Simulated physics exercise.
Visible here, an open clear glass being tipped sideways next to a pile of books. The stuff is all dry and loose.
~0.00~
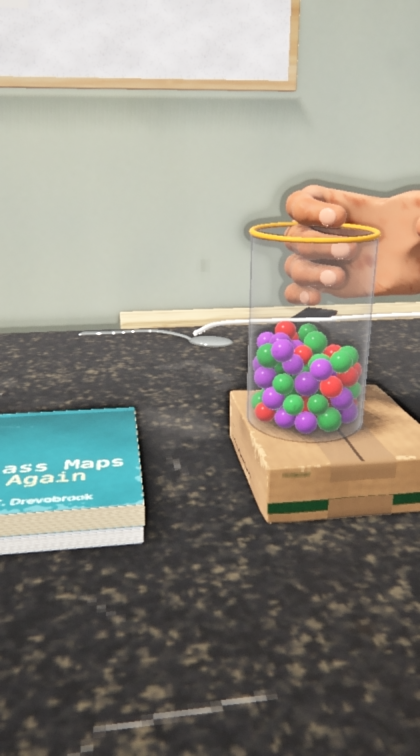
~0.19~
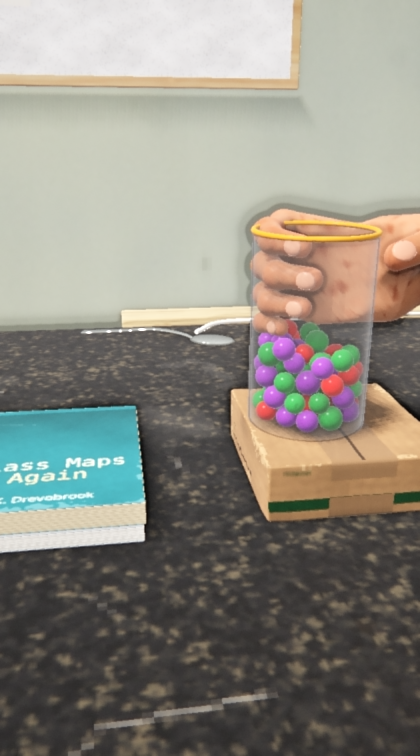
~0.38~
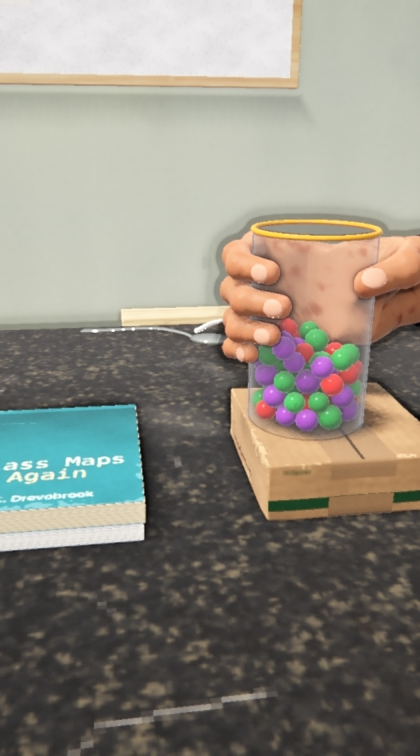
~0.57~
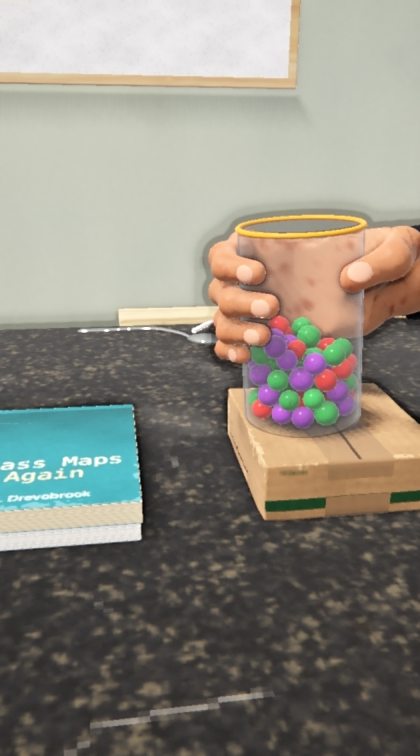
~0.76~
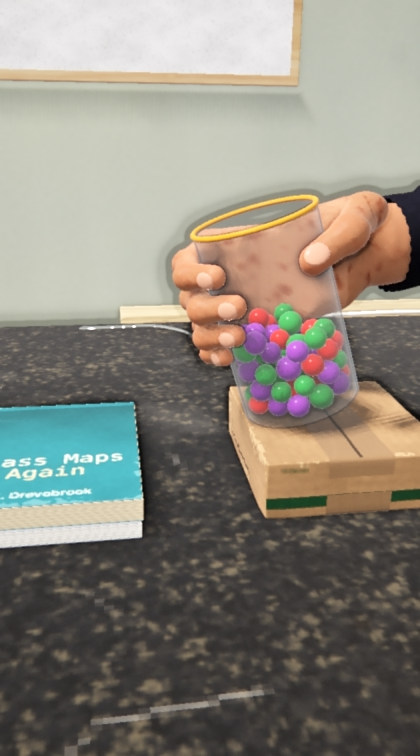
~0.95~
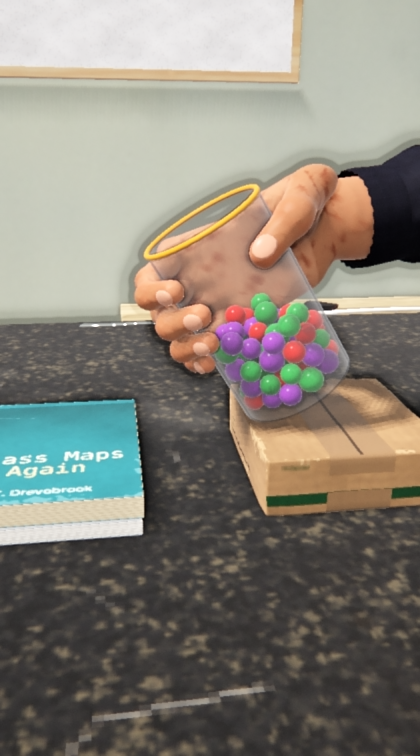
On a dark speckled counter, a hand grips a glass of coloured marbles and tilts it left.
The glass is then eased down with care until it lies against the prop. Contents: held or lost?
Partly lost.
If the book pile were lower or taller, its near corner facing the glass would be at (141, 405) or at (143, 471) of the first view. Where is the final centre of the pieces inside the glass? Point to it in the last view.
(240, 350) and (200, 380), approximately.
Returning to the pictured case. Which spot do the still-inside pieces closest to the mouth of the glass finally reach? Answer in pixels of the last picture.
Around (46, 432).
Around 1.45 s, the glass leans 68°; everything is still inside.
Around 1.88 s, the glass leans 98°; everything is still inside.
Around 2.25 s, the glass rests on the book pile at 100°; about a third of the glass marbles out of it.
Finally (3.4 s), the glass rests on the book pile at 100°; most of the glass marbles out of it.
